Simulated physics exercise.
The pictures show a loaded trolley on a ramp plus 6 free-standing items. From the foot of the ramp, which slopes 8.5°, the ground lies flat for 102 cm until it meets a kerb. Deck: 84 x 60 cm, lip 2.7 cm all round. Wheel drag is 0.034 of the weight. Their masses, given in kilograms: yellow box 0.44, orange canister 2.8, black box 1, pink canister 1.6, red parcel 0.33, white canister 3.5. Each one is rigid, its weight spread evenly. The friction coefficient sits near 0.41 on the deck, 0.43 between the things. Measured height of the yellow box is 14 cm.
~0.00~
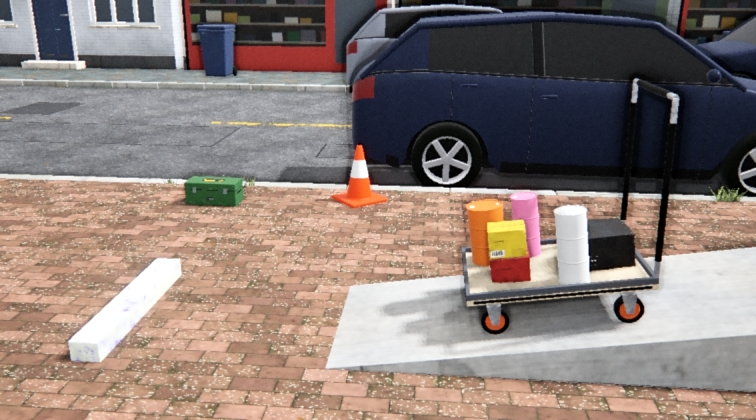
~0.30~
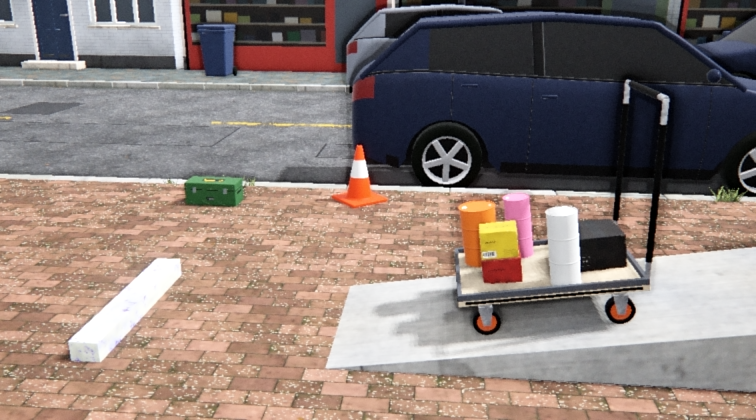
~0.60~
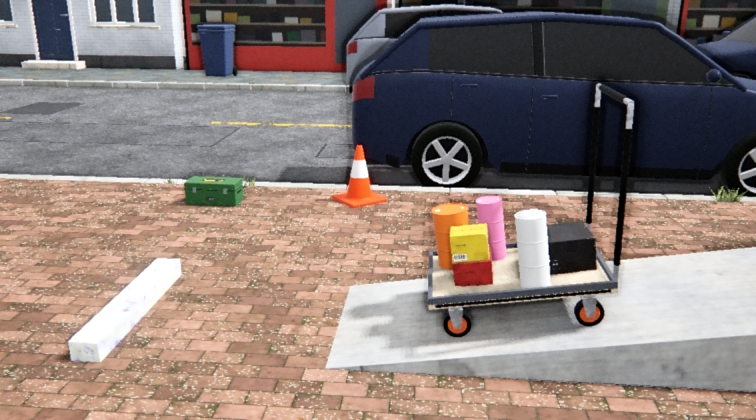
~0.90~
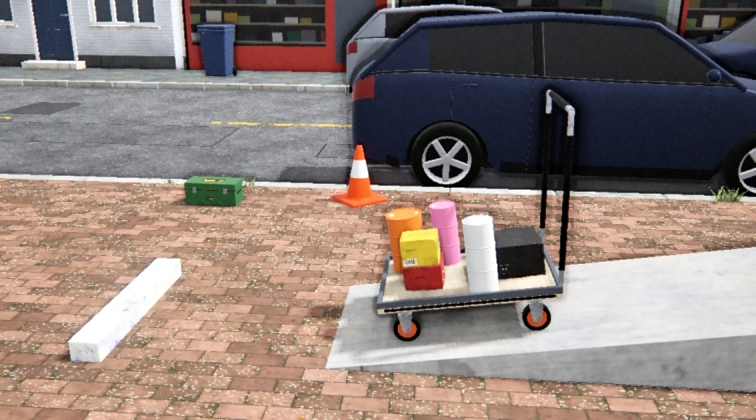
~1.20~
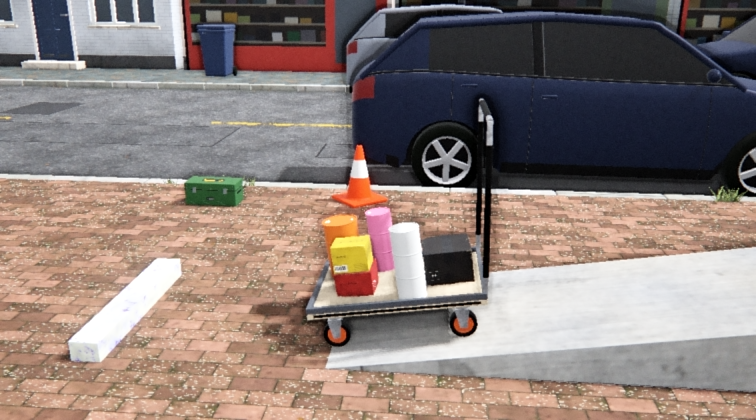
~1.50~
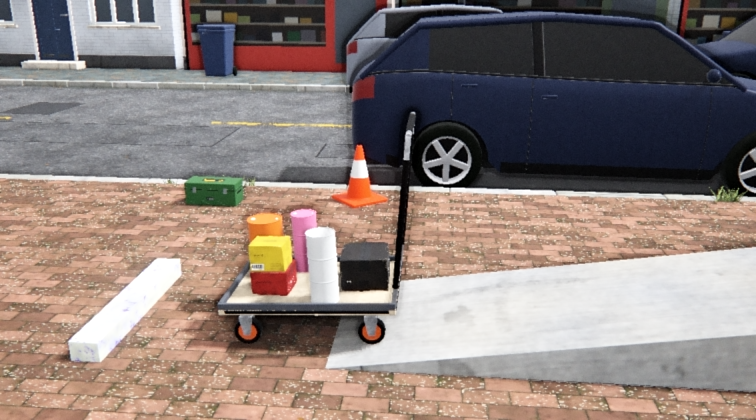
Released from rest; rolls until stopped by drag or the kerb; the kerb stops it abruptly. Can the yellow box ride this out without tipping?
It keels over.
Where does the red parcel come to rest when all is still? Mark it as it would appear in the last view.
Near (145, 272).
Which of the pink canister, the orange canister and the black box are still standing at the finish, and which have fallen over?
Outcome noted - the pink canister ends up fallen, the orange canister survives without falling, the black box survives without falling.
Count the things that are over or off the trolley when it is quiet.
I get 3.
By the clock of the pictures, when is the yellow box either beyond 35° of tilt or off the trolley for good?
Somewhere about 2.2 s.
After 2.00 s, trolley at the kerb; yellow box moved 12 cm near (139, 249); orange canister 14° off its base; pink canister 11° off its base.
After 2.10 s, trolley at the kerb; yellow box moved 19 cm near (123, 248); pink canister 19° off its base; orange canister 20° off its base.
After 2.40 s, trolley at the kerb; yellow box now off the trolley; white canister 40° off its base; pink canister 13° off its base.
After 2.80 s, trolley at the kerb; white canister on its side; pink canister 42° off its base; black box moved 21 cm.
In the end (3.8 s), off the trolley and tipped over, yellow box; toppled on the trolley, pink canister and white canister; not toppled but over 10 cm from the start, black box and red parcel; orange canister under 10 cm from the start. At the end, from the last picture's camera, yellow box near (78, 307).
